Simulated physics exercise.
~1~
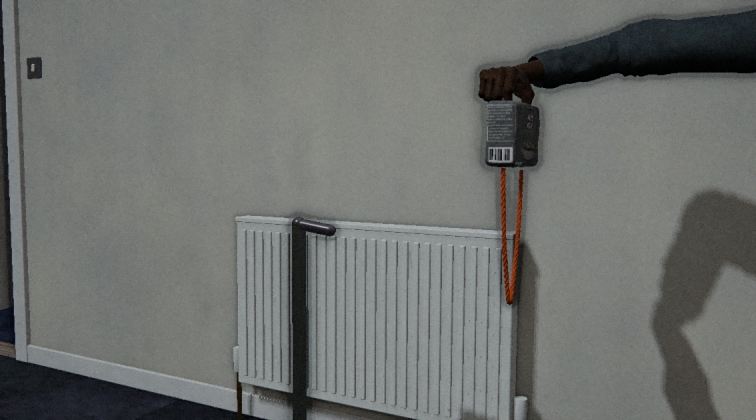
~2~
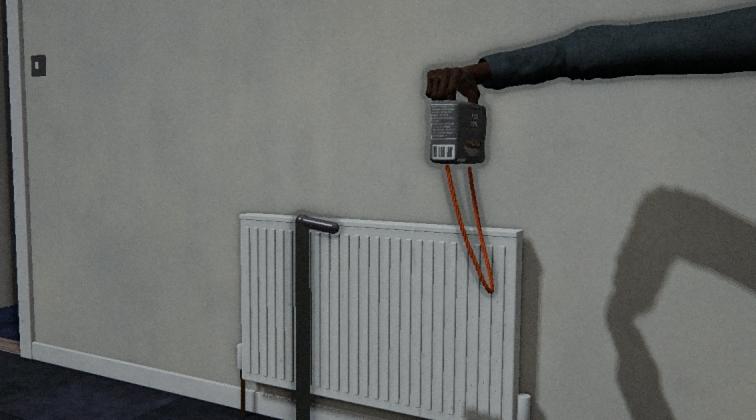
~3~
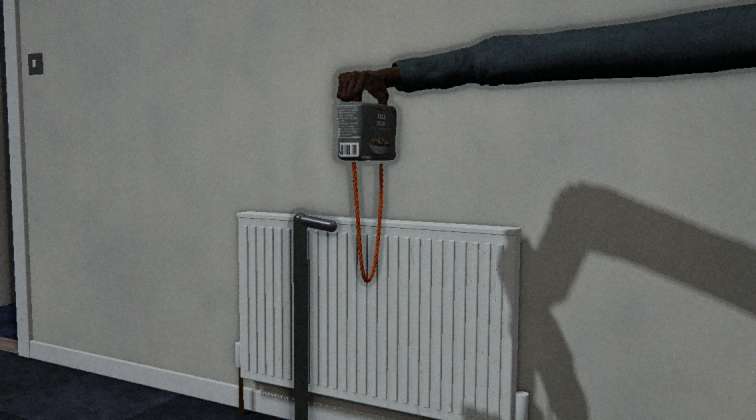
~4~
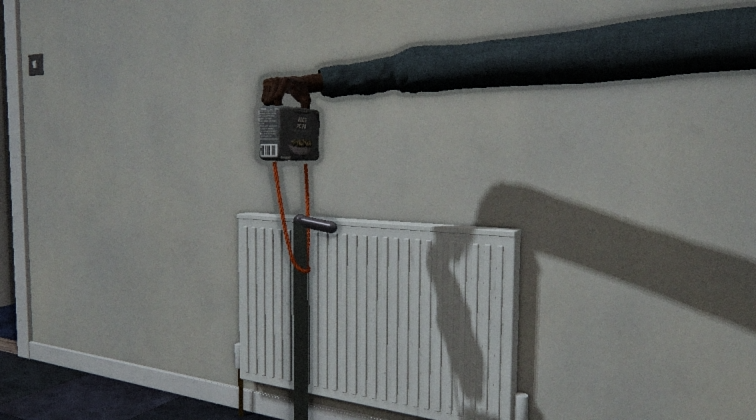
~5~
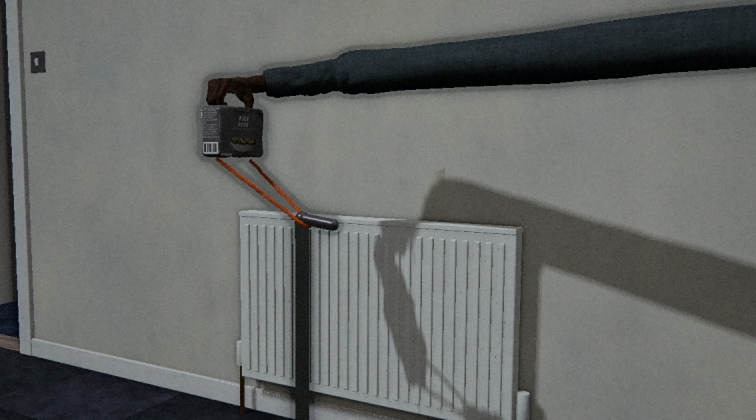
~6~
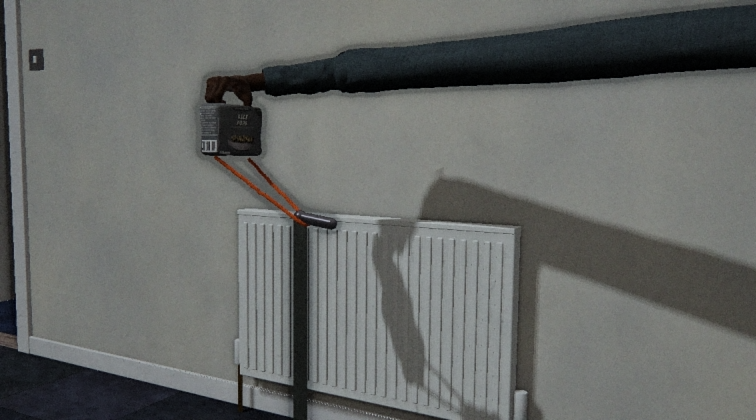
A hand carries a grey pouch left until its orange cord loop snags on a hook.
